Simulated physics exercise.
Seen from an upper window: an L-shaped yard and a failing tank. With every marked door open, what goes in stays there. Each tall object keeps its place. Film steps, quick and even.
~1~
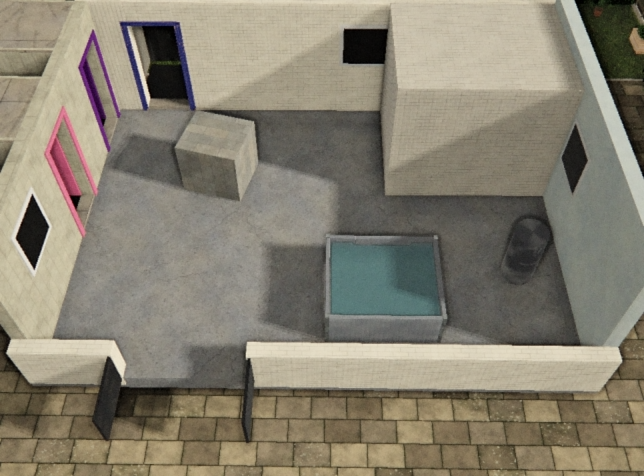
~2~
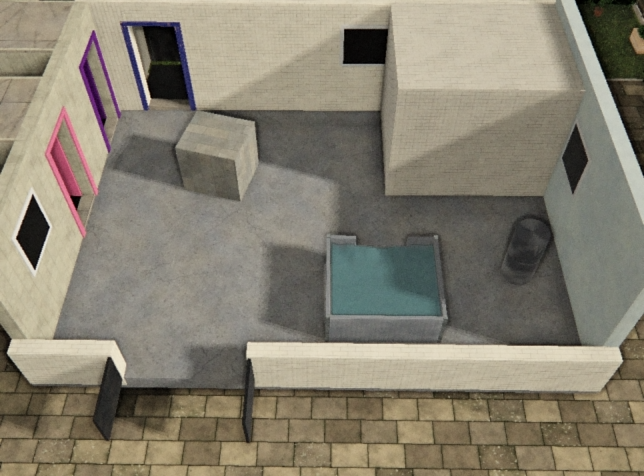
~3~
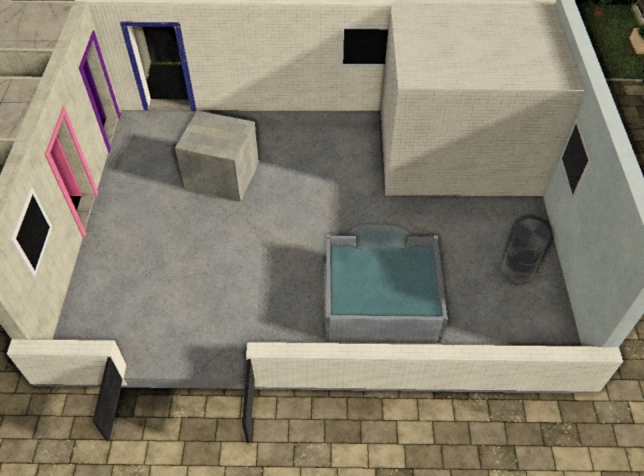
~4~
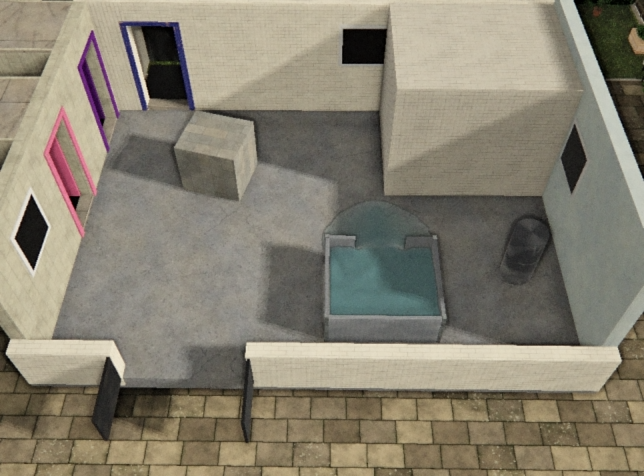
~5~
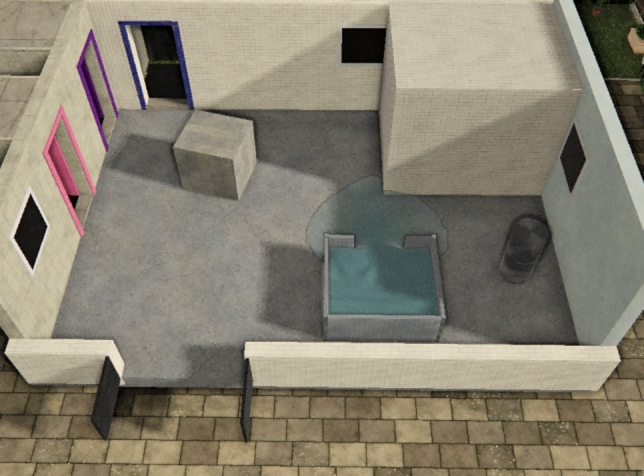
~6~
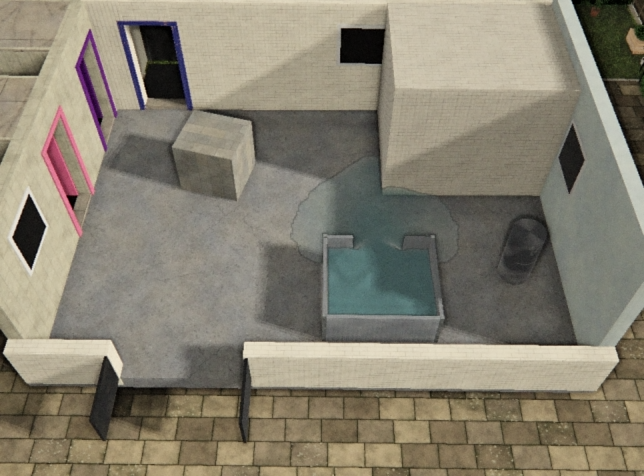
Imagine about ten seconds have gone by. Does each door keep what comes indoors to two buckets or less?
Outcome: The blue door is going to be at or under the line, the purple door is going to be over the line, the pink door is going to be at or under the line.
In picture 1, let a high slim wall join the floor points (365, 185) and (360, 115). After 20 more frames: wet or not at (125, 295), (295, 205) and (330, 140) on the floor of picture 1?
Taking the points in order - unwetted, wetted, wetted.
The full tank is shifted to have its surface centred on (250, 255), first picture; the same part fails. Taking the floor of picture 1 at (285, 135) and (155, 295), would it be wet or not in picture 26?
Soaked, spared.
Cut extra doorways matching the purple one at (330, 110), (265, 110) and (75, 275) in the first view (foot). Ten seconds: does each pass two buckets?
Outcome by door - past the limit, past the limit, within the limit.
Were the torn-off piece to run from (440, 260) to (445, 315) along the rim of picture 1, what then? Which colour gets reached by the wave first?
That's the pink-painted one.
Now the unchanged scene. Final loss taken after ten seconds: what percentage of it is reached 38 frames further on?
It comes to around 40 per cent.
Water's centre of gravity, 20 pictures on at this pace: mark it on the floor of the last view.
Around pixel (357, 214) of the last picture.
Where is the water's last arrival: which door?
Answer: The pink-painted one.
A moment on, water covers 20 % of the floor; the blue door not reached, the purple door not reached, the pink door not reached.
Next, water covers 30 % of the floor; the blue door not reached, the purple door not reached, the pink door not reached.
Then, water covers 45 % of the floor; the blue door wet at the sill, nothing in, the purple door wet at the sill, nothing in, the pink door not reached.
Later, water covers 60 % of the floor; the blue door wet at the sill, nothing in, the purple door far over two buckets in, the pink door wet at the sill, nothing in.
In the end, water covers 85 % of the floor; the blue door wet at the sill, nothing in, the purple door far over two buckets in, the pink door wet at the sill, nothing in.
